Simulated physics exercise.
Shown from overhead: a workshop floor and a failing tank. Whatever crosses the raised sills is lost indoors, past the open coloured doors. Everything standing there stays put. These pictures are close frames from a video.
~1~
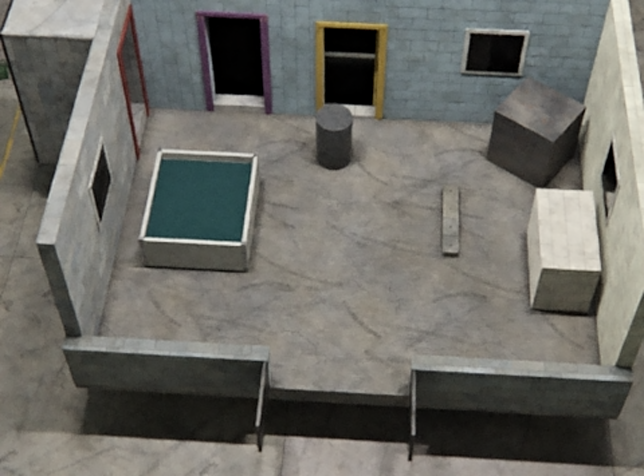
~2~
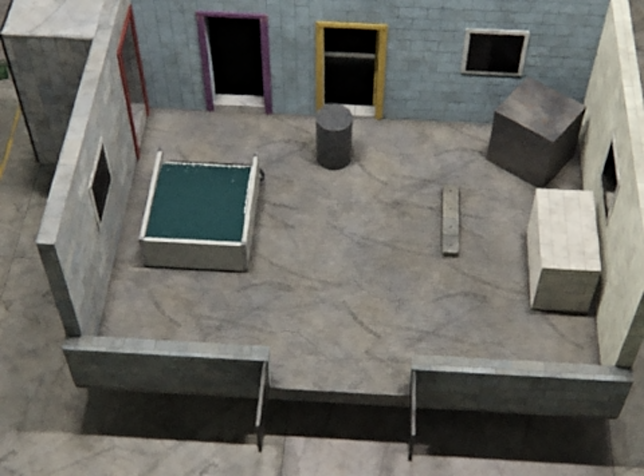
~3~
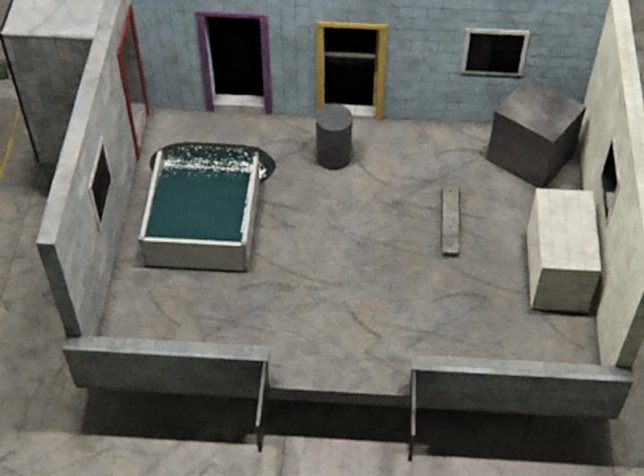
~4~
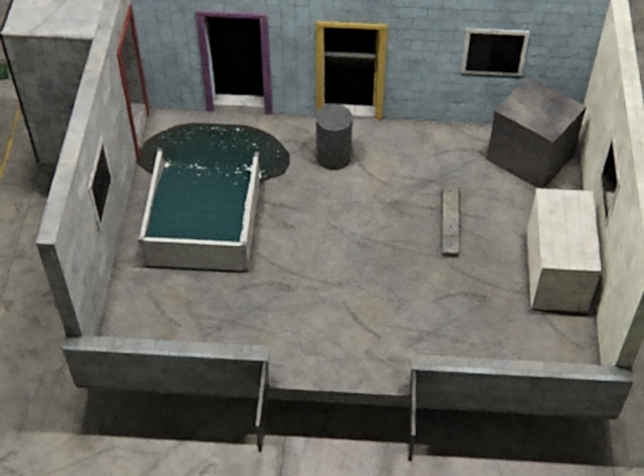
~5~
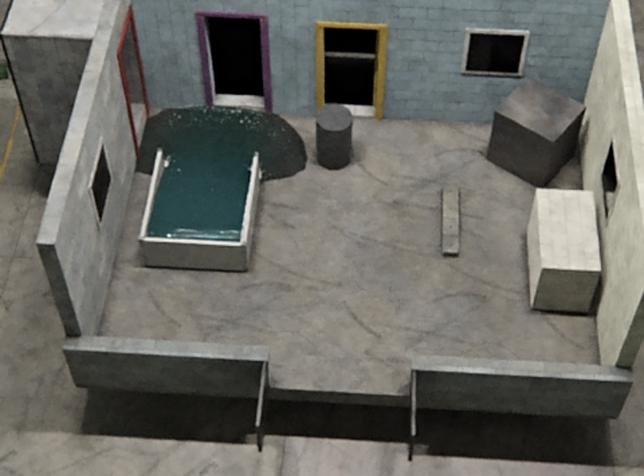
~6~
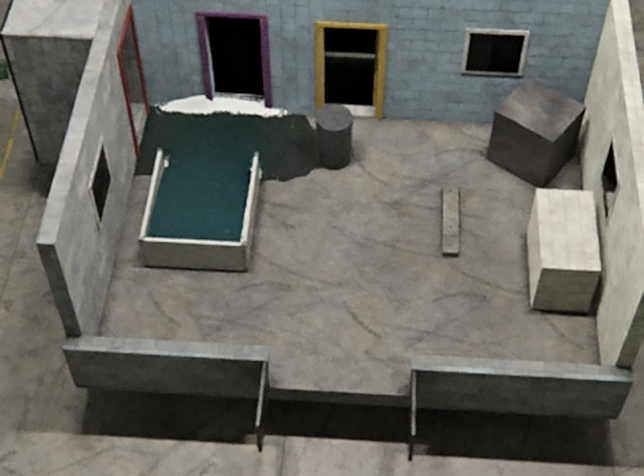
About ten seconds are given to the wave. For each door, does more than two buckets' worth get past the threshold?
The yellow door surpasses two buckets; the purple door surpasses two buckets; the red door does not surpass two buckets.
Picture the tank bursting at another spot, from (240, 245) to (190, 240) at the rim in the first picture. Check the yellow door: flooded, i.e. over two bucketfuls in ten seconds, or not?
In short: Yellow door takes less.
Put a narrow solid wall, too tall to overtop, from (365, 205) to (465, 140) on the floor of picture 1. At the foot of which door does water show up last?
My answer is the door marked yellow.
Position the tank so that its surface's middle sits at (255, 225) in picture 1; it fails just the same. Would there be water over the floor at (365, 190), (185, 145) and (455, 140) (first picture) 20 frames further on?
Going through the three places: In the spill, in the spill, in the spill.
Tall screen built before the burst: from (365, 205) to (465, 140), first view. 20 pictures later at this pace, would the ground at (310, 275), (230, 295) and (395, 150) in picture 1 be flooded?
Spared, spared, then submerged.
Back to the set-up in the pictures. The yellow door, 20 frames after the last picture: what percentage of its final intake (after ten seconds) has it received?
I make it 35 per cent.
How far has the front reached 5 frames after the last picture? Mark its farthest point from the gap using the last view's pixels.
The farthest point of the front sits at (376, 119).
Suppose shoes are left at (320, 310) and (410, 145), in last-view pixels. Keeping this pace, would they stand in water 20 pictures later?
Taking them as listed, I'd call them not wet and soaked.
A moment on, water covers 15 % of the floor; the yellow door wet at the sill, nothing in, the purple door over two buckets in, the red door wet at the sill, nothing in.
Next, water covers 20 % of the floor; the yellow door under two buckets in, the purple door far over two buckets in, the red door wet at the sill, nothing in.
Then, water covers 35 % of the floor; the yellow door under two buckets in, the purple door far over two buckets in, the red door wet at the sill, nothing in.
Later, water covers 75 % of the floor; the yellow door over two buckets in, the purple door far over two buckets in, the red door wet at the sill, nothing in.
In the end, water covers 95 % of the floor; the yellow door over two buckets in, the purple door far over two buckets in, the red door wet at the sill, nothing in.
